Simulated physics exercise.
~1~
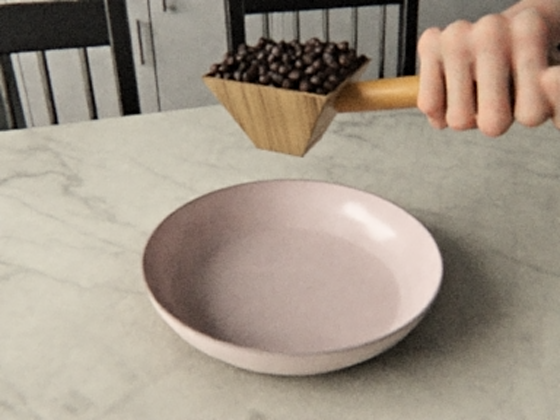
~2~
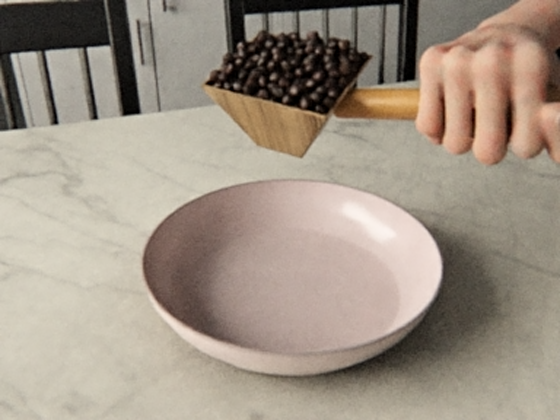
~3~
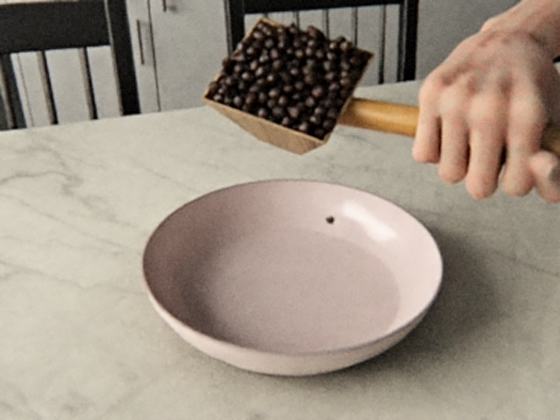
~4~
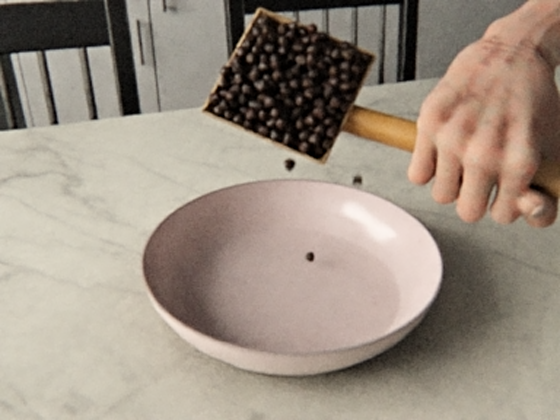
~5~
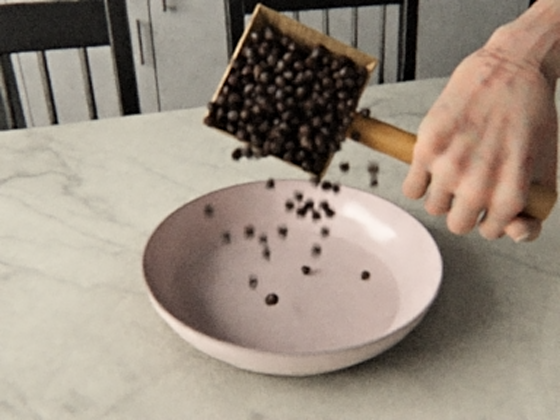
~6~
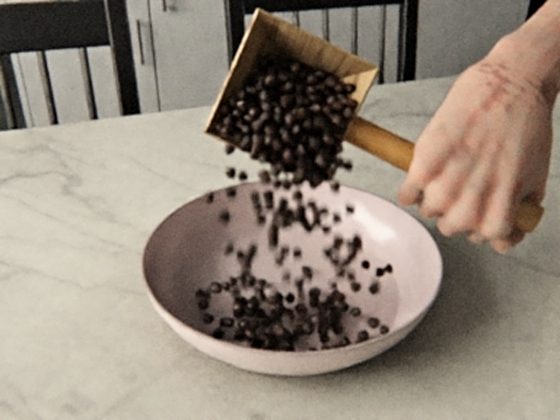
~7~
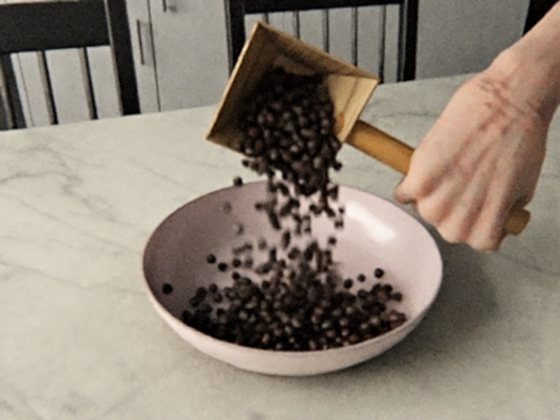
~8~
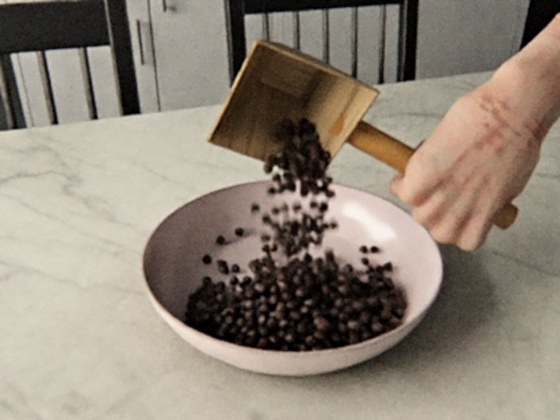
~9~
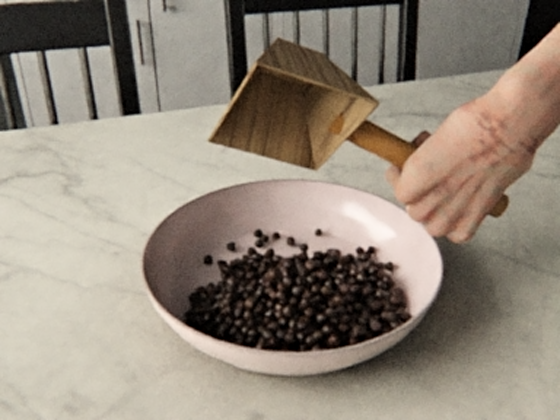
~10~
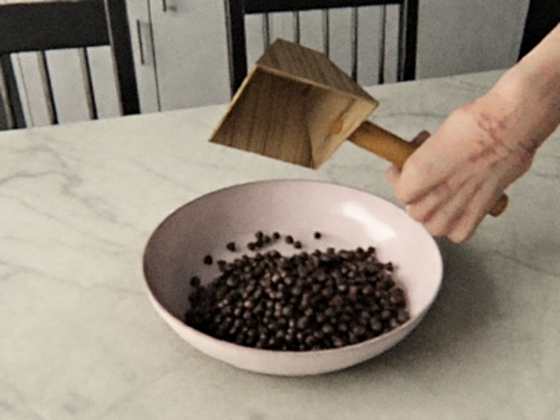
A wooden scoop heaped with dark coffee beans was tipped steadily by a hand above a shallow pink dish on a marble-look table. A few beans dropped first, then the rest poured down, leaving a pile in the dish and the scoop empty.
